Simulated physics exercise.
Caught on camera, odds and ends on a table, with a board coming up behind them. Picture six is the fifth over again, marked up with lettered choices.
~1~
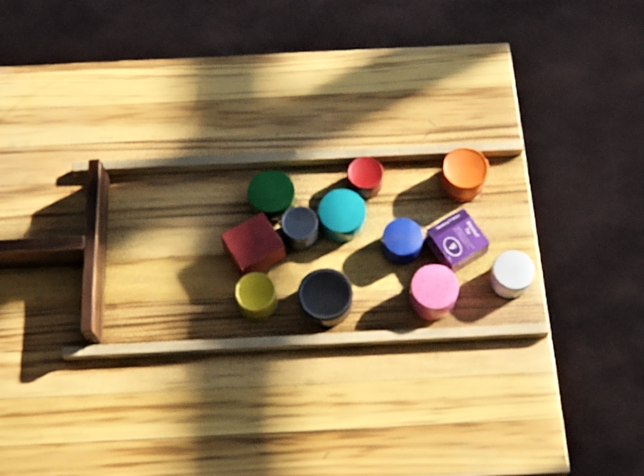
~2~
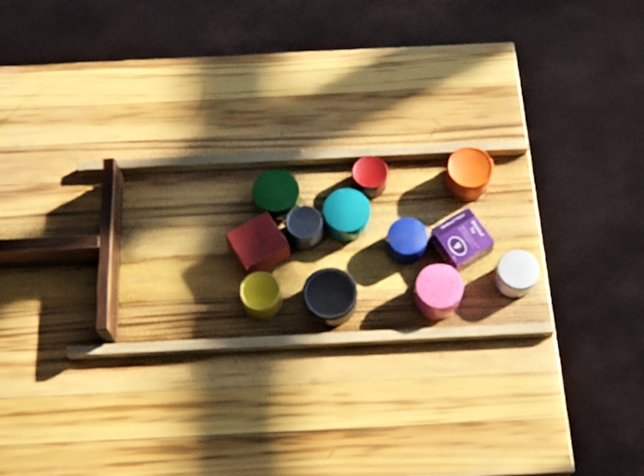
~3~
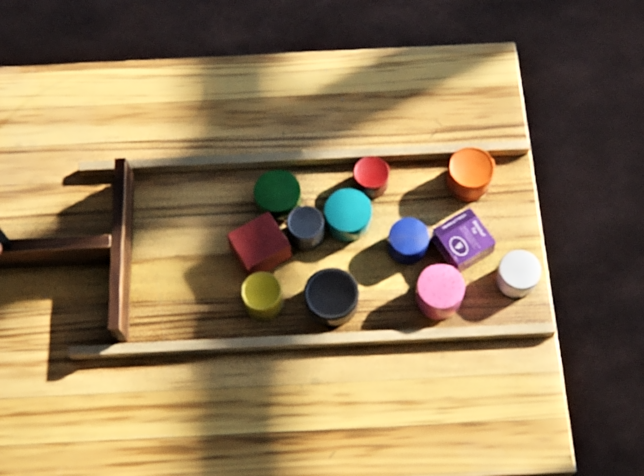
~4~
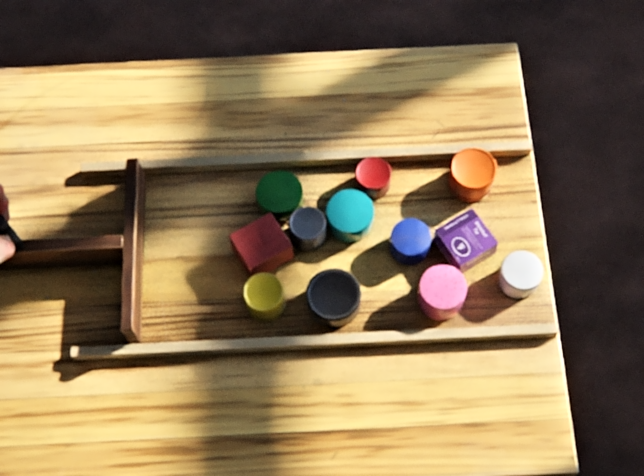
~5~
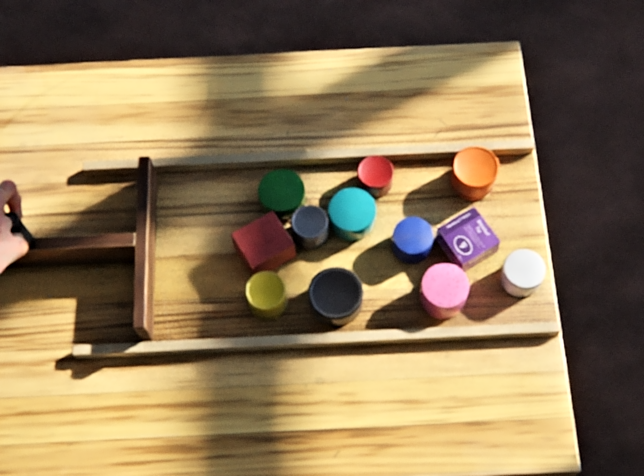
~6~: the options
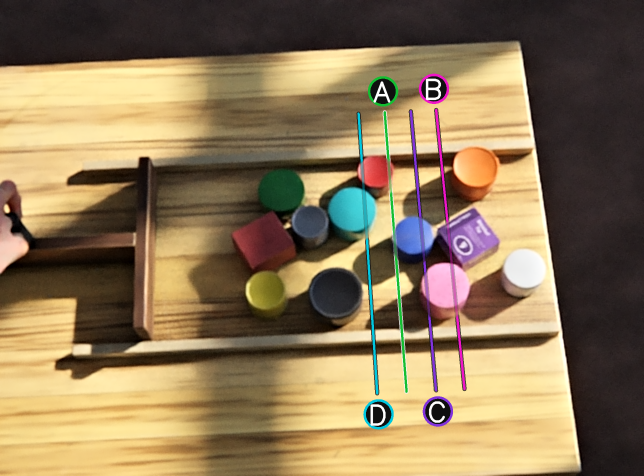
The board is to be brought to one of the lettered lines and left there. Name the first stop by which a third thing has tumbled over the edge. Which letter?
Up to line B.
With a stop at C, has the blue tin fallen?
No.
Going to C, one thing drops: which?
It is the white pot.
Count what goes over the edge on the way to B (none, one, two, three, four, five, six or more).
Four.
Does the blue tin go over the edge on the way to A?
No.
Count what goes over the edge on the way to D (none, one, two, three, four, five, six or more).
The count is none.
On the copy, A at (395, 244); B at (449, 241); C at (423, 242); D at (367, 245).
On B. First, board (252, 233); yellow jar (282, 295); turquoise pot (365, 211).
Then, board (363, 228); purple packet (492, 236); pink pot (489, 291).
Finally, board (447, 224); white pot over the edge; pink pot over the edge; four fallen.
By contrast, A drops none; C drops only one; D drops none.
